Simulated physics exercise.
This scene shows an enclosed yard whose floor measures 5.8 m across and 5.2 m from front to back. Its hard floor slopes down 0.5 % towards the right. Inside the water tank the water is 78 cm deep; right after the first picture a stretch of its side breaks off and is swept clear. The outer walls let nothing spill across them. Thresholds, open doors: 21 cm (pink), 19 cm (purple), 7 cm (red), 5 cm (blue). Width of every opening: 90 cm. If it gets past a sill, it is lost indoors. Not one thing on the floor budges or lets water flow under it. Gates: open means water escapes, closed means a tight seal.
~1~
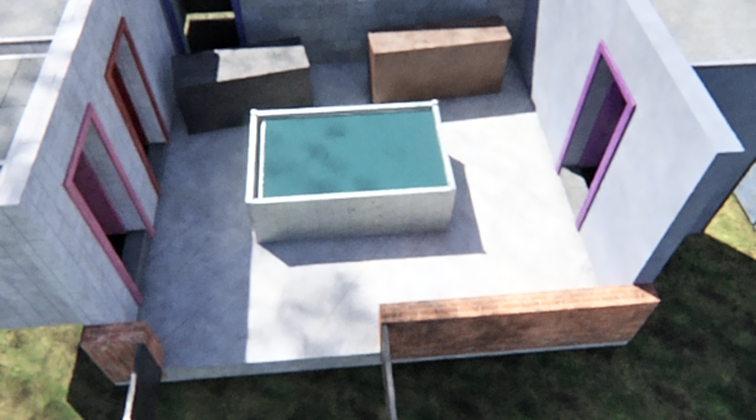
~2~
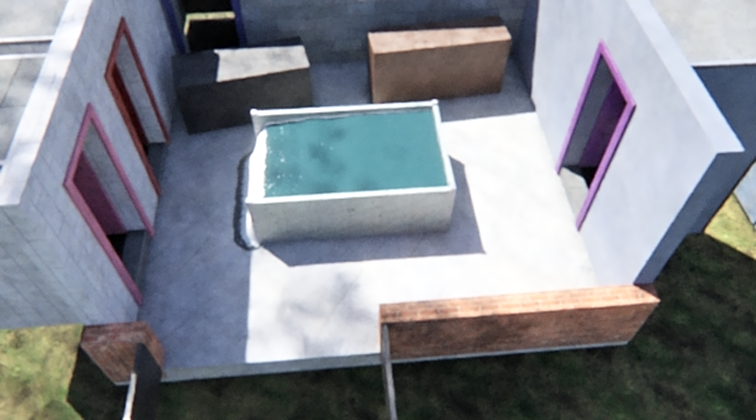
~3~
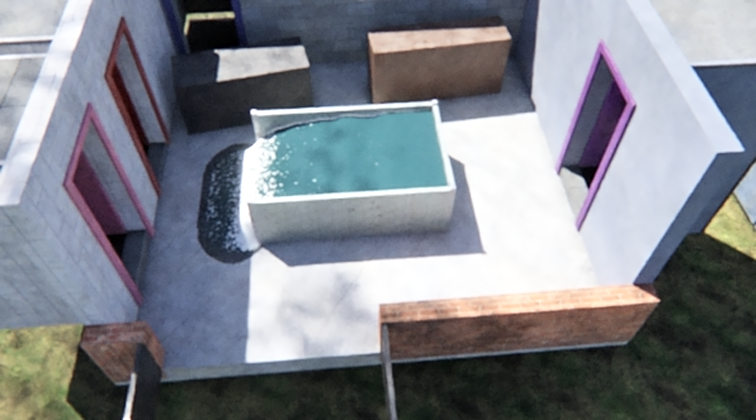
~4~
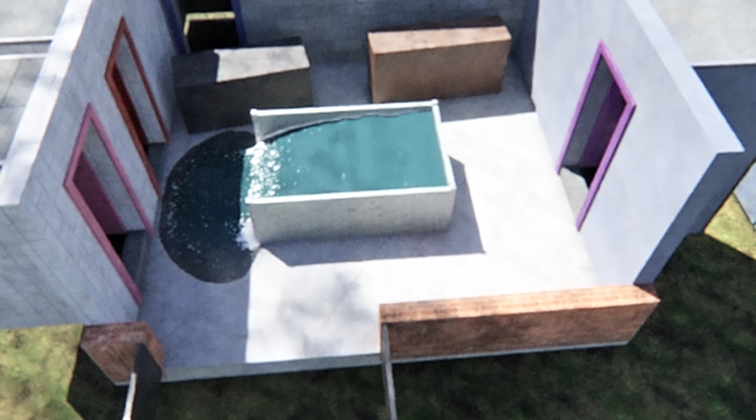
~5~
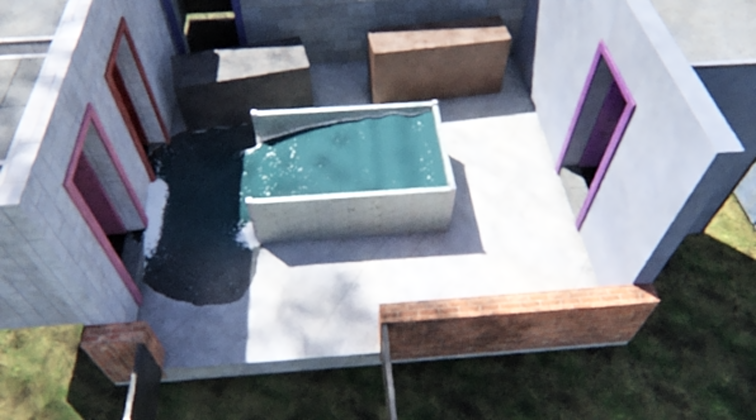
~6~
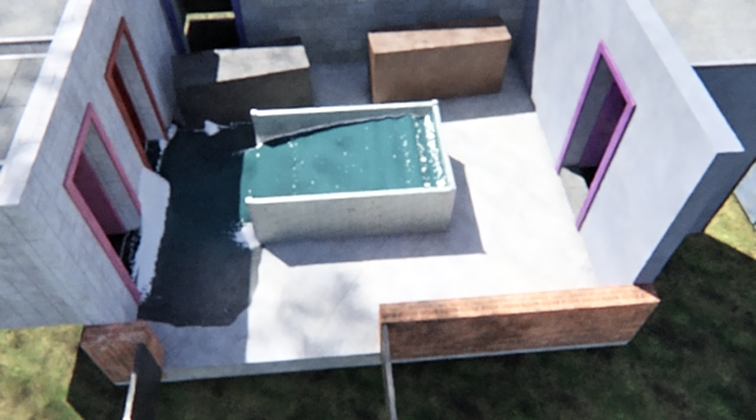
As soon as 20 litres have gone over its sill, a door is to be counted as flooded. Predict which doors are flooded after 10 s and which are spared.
In order: At the pink door the limit will be broken, at the purple door the limit will hold, at the red door the limit will be broken, at the blue door the limit will be broken.
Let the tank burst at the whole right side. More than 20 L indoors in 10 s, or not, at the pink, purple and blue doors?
Result: Pink limit not passed, purple limit passed, blue limit passed.
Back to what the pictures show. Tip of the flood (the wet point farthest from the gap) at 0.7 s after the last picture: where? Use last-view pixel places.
Location: Approx. (181, 73) in the last view.
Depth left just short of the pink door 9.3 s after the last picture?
I'd put it near 5.0 cm.
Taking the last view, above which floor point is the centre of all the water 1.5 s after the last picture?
The water's centre is around (260, 202).
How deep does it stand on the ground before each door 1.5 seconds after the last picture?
You'd see pink at 33 cm, purple at 0 cm, red at 35 cm and blue at 13 cm.
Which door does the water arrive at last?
Last: Purple.
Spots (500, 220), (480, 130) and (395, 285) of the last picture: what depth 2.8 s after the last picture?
First 0 cm, then 0 cm, then 2 cm.
Then, 0.7 s after the last picture water covers 25 % of the floor and is deepest (48 cm) near (169, 216); pink door 36 cm at the sill, 26 L in, purple door not reached, red door 38 cm at the sill, 177 L in, blue door not reached.
Then, 1.5 s after the last picture water covers 35 % of the floor and is deepest (46 cm) near (134, 338); pink door 33 cm at the sill, 77 L in, purple door not reached, red door 35 cm at the sill, 386 L in, blue door 13 cm at the sill, 9 L in.
Then, 2.8 s after the last picture water covers 55 % of the floor and is deepest (26 cm) near (134, 338); pink door 19 cm at the sill, 105 L in, purple door not reached, red door 23 cm at the sill, 595 L in, blue door 12 cm at the sill, 70 L in.
Then, 5.3 s after the last picture water covers 85 % of the floor and is deepest (12 cm) near (132, 352); pink door 10 cm at the sill, 106 L in, purple door 4 cm at the sill, 0 L in, red door 11 cm at the sill, 698 L in, blue door 6 cm at the sill, 99 L in.
Then, 9.3 s after the last picture water covers 90 % of the floor and is deepest (8 cm) near (527, 114); pink door 5 cm at the sill, 106 L in, purple door 7 cm at the sill, 0 L in, red door 5 cm at the sill, 708 L in, blue door 3 cm at the sill, 102 L in.
